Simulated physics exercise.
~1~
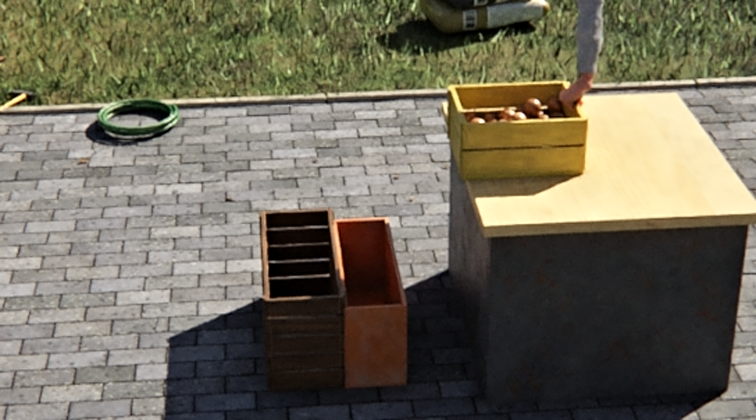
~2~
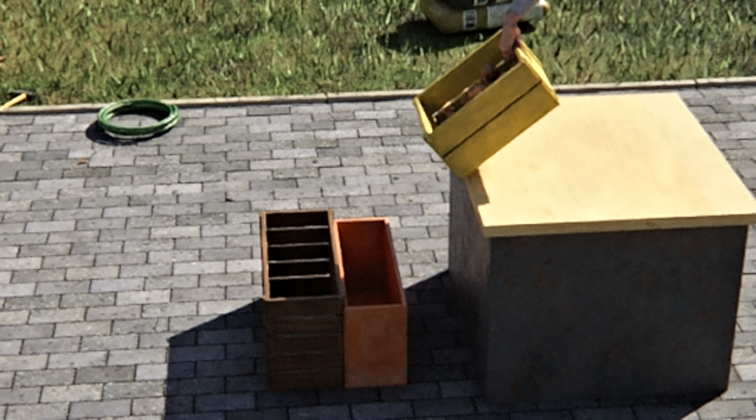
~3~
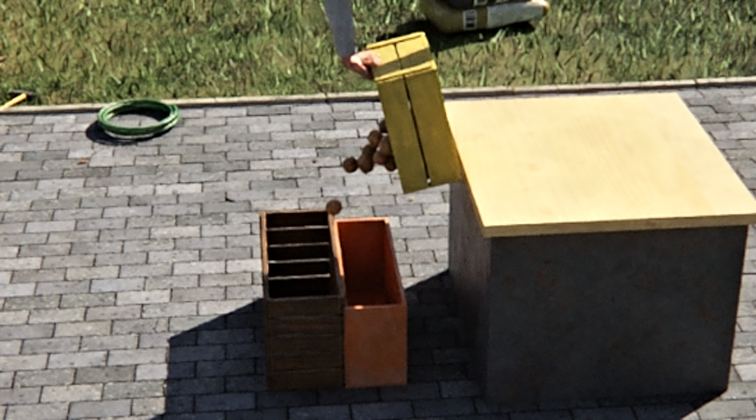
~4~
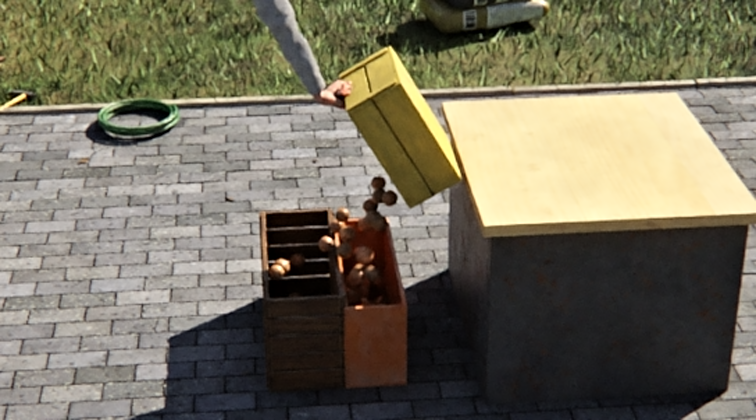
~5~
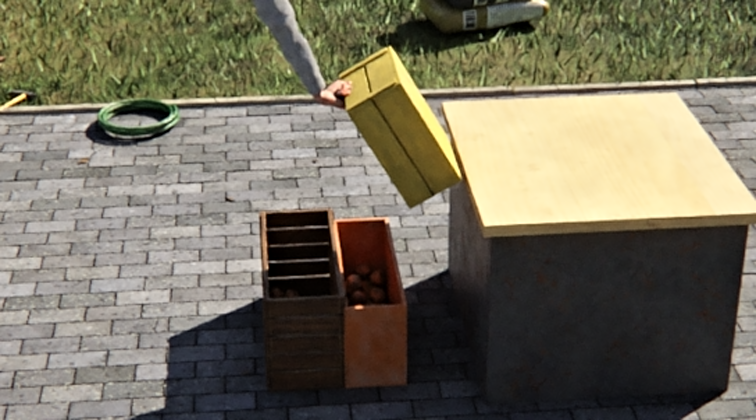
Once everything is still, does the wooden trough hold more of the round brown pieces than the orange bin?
No, the orange bin nearer the bench ends up with more of them, while the wooden trough beyond it gets a smaller share.
